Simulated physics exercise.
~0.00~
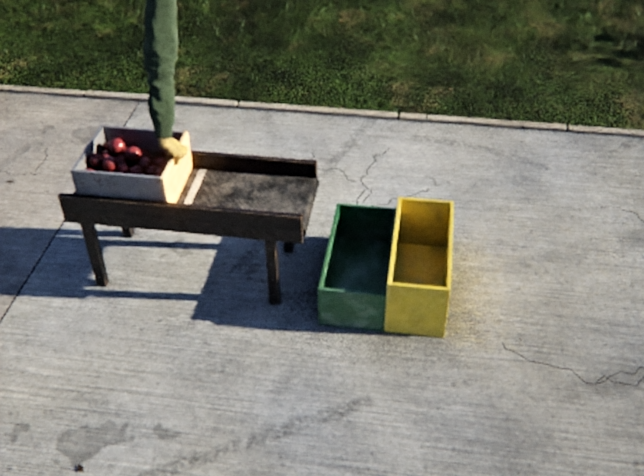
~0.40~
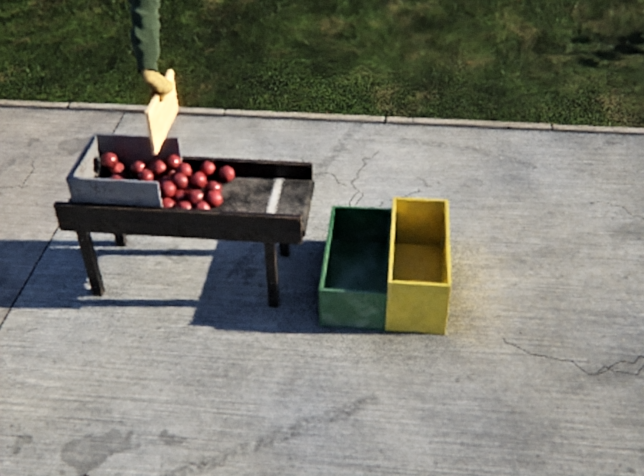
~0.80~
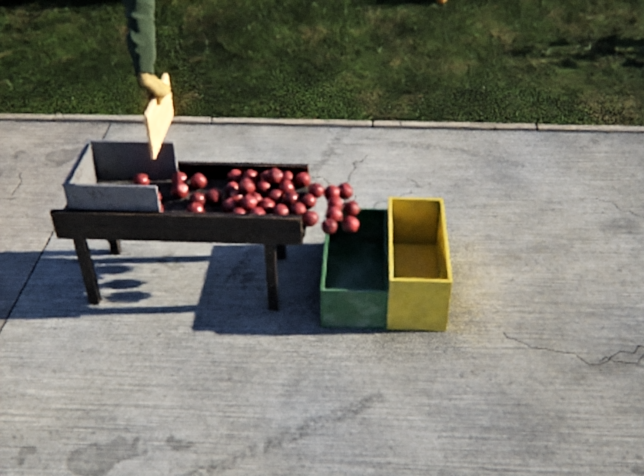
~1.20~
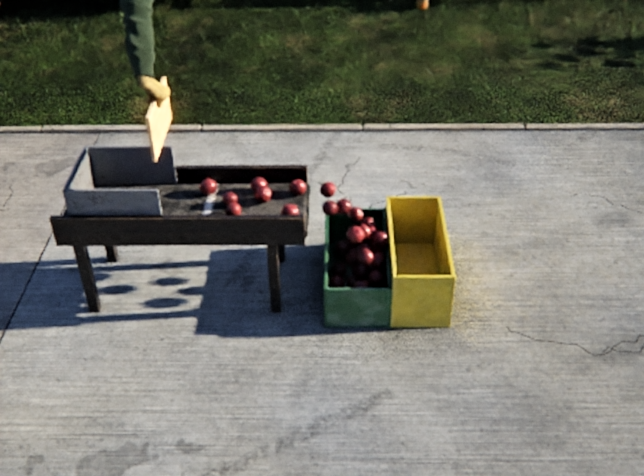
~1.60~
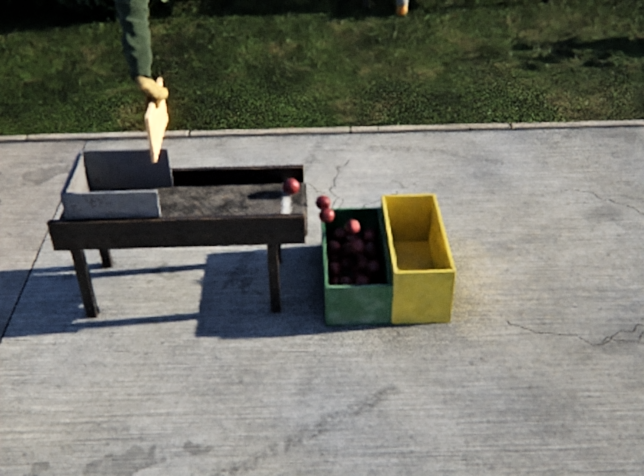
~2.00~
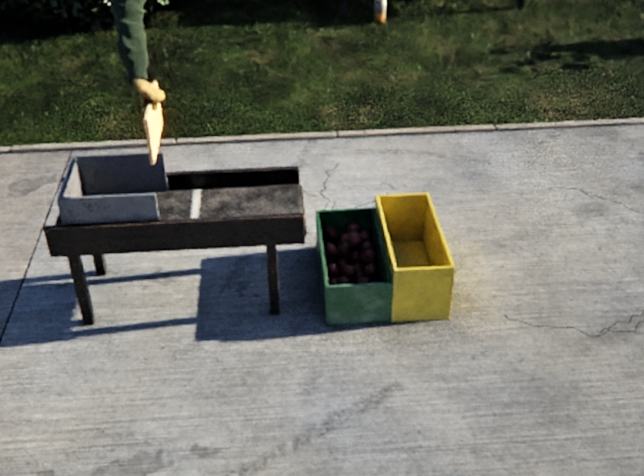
A gloved hand lifted the gate of a grey pen on a dark raised belt, and a crowd of red apples rolled right, tumbled off the end and piled into the green bin, leaving the yellow tote beside it empty.
